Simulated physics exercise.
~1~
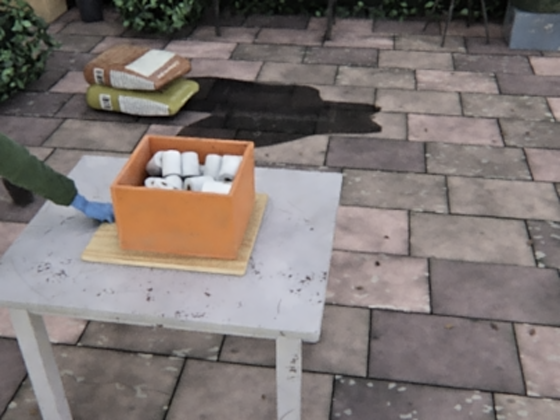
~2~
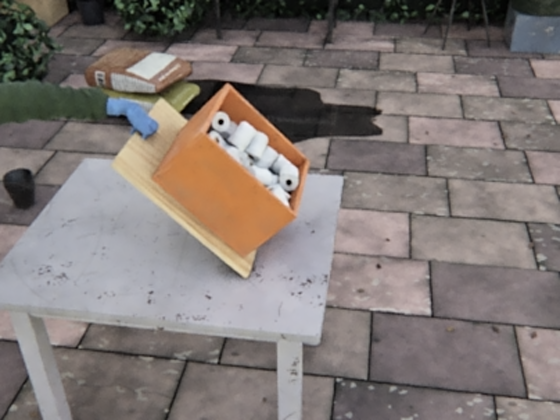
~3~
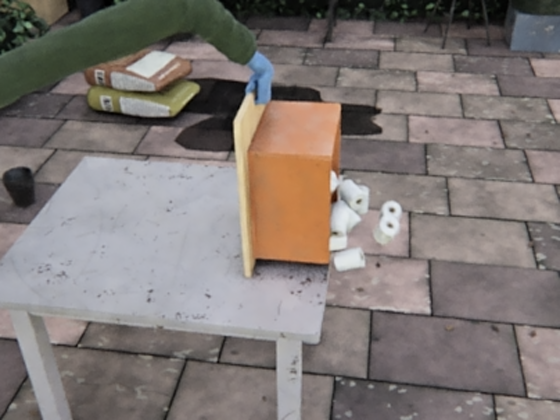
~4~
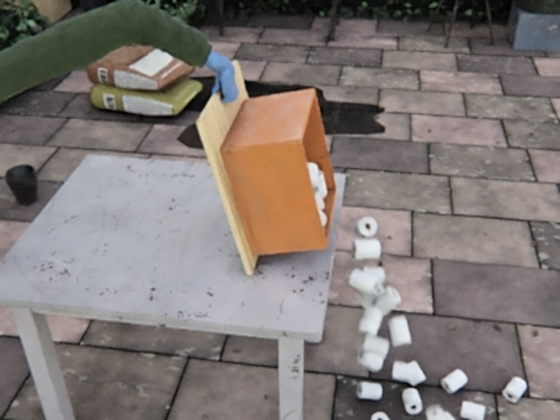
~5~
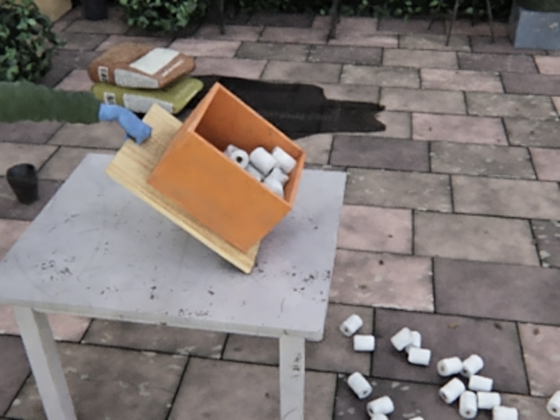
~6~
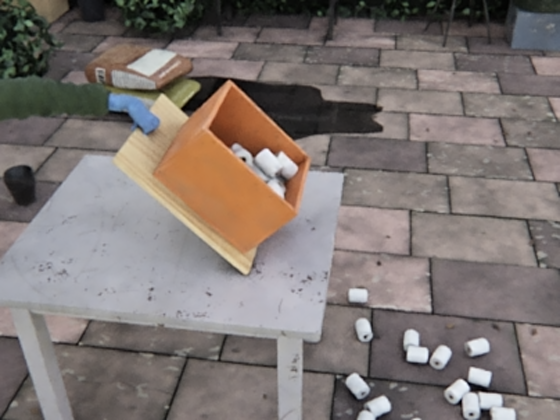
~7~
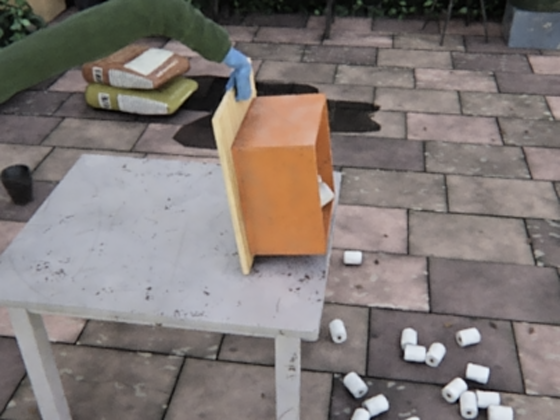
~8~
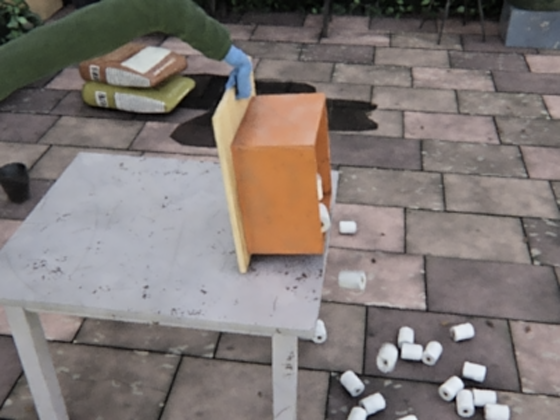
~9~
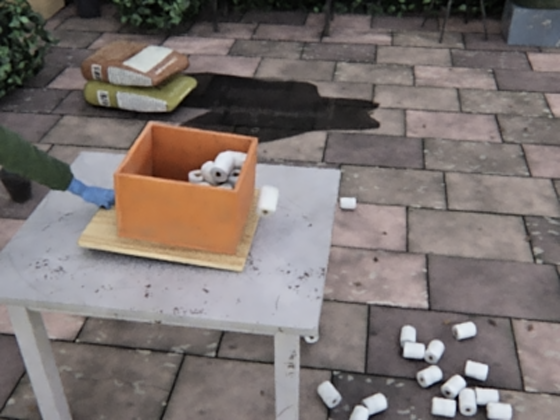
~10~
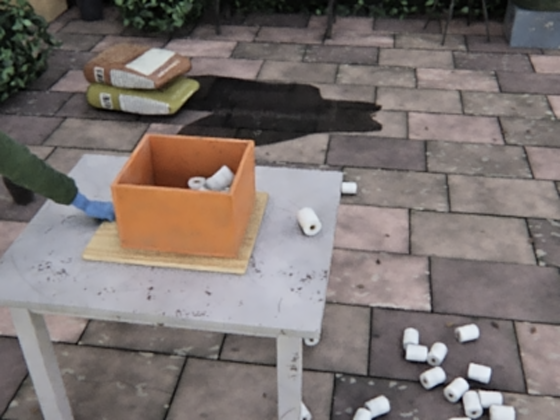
Gloved hand tipping an orange box on a board twice, spilling white paper rolls onto paving, then lowering it with some left.
